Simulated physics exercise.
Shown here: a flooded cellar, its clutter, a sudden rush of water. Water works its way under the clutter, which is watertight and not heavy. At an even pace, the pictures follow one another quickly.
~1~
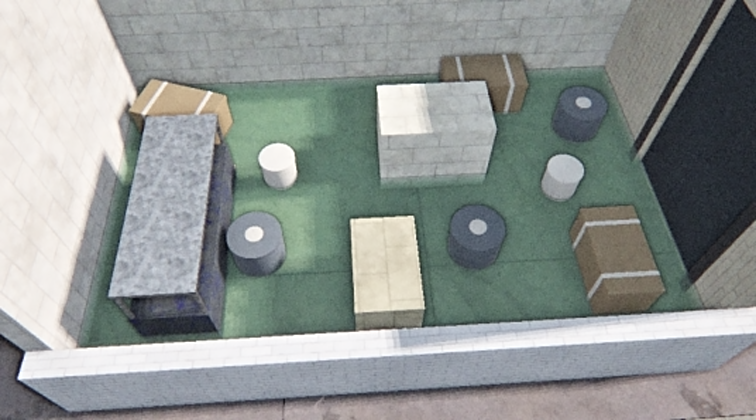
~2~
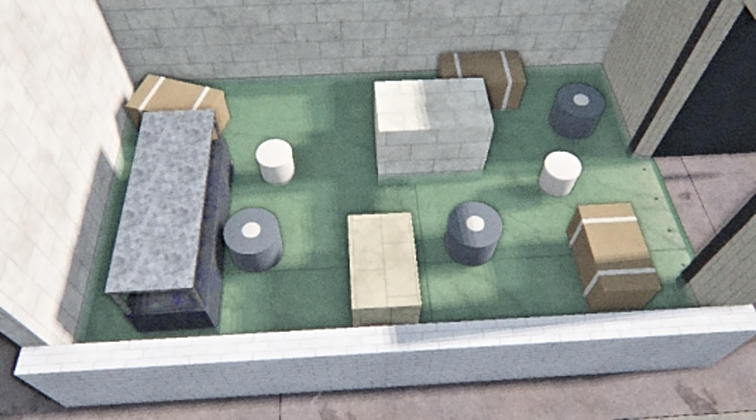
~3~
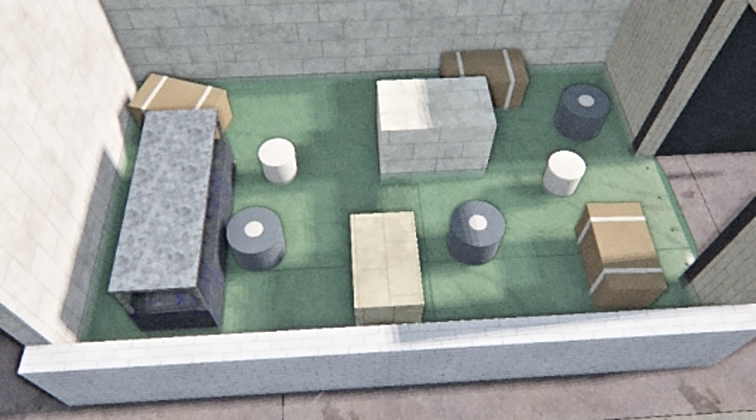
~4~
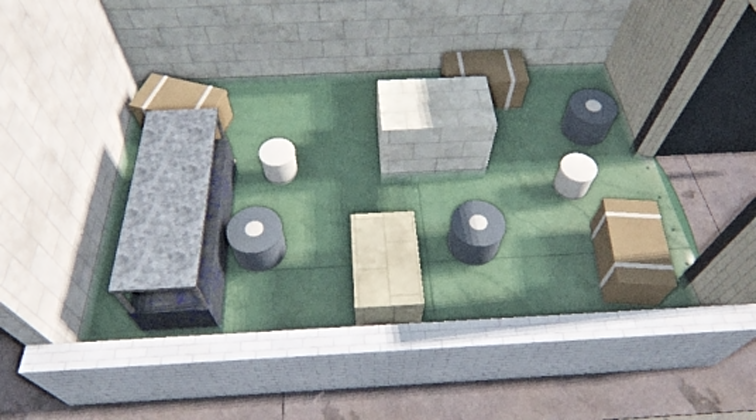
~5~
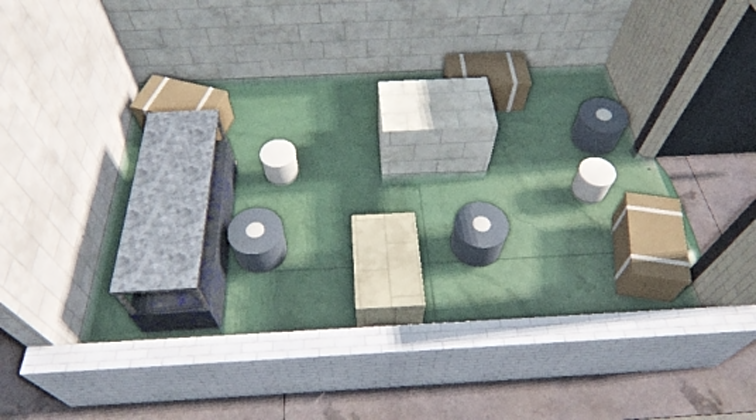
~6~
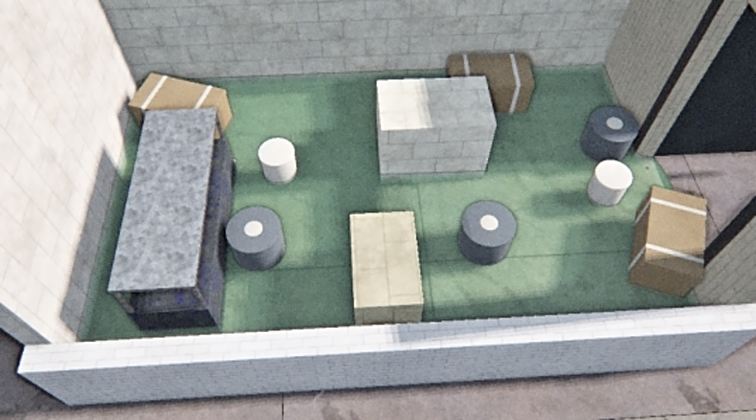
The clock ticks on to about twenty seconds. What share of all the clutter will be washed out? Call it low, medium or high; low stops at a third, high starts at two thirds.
High.
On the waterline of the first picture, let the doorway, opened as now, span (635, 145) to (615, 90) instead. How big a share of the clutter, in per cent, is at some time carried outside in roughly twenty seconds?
Roughly 20 in a hundred.
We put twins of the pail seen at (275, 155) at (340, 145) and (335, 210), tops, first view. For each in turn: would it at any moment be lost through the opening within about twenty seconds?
In the order listed: Flushed away, then held back.
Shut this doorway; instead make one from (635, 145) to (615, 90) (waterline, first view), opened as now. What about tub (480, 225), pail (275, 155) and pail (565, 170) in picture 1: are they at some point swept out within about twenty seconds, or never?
Result by object, in the order asked: Not flushed / not flushed / flushed.
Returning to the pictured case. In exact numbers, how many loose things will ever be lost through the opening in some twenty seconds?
Exactly 6.
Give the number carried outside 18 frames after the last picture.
Total: 5.
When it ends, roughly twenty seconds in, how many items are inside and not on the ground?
That number is 2.
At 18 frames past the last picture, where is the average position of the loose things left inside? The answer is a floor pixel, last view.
Roughly at (349, 185).
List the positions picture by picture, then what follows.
In the first frame, a trunk at (621, 248) floats; a pail at (566, 168), afloat; 0 of 8 have shifted.
In the second frame, a trunk at (618, 245) floats; a pail at (563, 165) floats; 0 of 8 have shifted.
In the third frame, a trunk at (625, 244), afloat, close to its start; a pail at (567, 165), afloat; 0 of 8 have shifted.
In the fourth frame, a trunk at (638, 240), afloat, close to its start; a pail at (579, 167) floats, close to its start; 3 of 8 have shifted.
In the fifth frame, a trunk at (657, 235), afloat, a stride from its start; a pail at (598, 172) floats, close to its start; 3 of 8 have shifted.
In the sixth frame, a trunk at (677, 230) floats, a stride from its start; a pail at (614, 175), afloat, a stride from its start; 5 of 8 have shifted.
A moment on, 3 of 8 are out; 5 afloat.
Next, 5 of 8 are out; 3 afloat.
Later, 6 of 8 are out; 2 afloat.
In the end, 6 of 8 are out; 2 afloat.
